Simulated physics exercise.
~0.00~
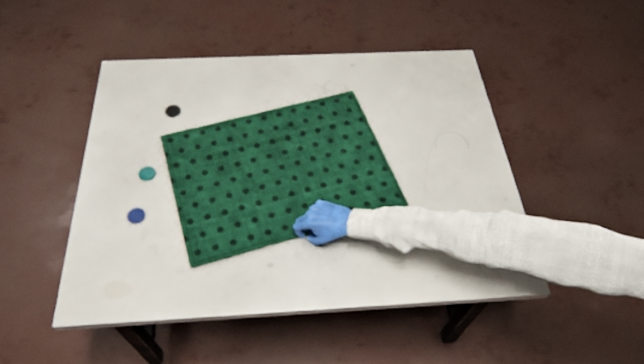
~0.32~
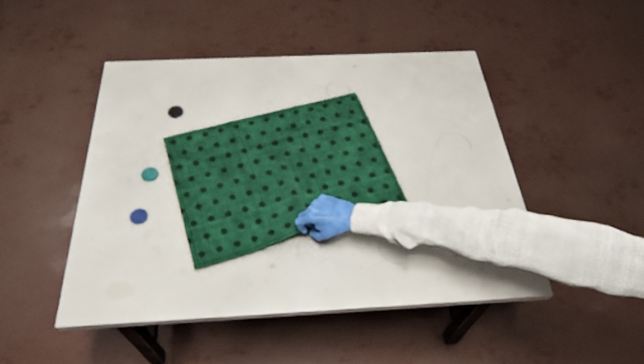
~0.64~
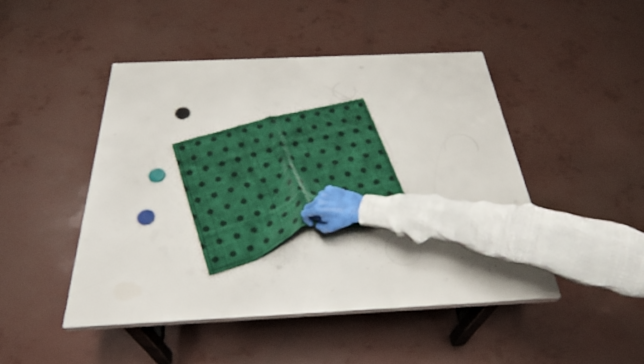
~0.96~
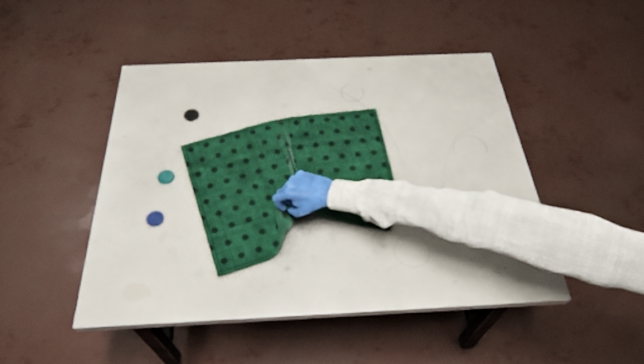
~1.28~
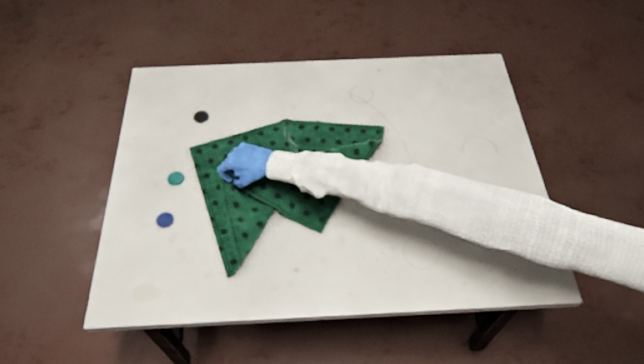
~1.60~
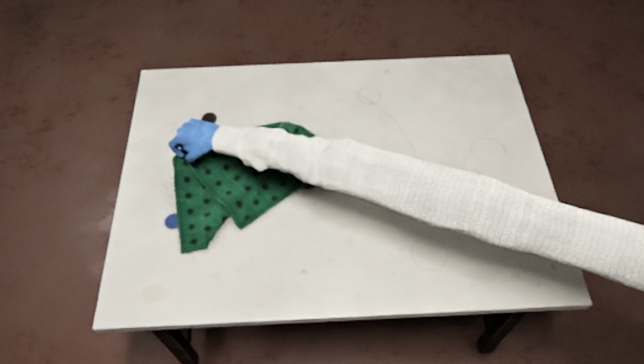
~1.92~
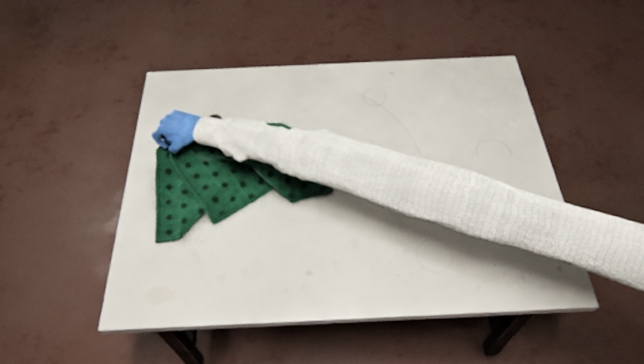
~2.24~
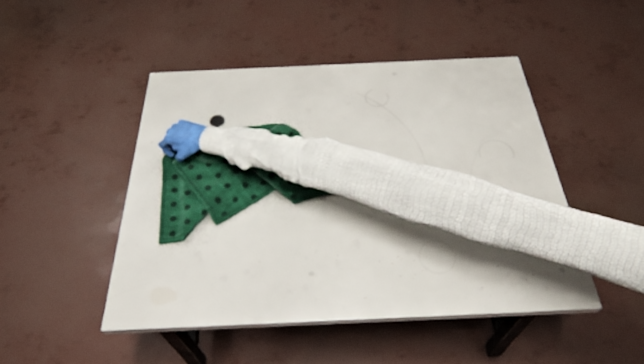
A gloved hand drags a green napkin left, covering the teal and blue discs.
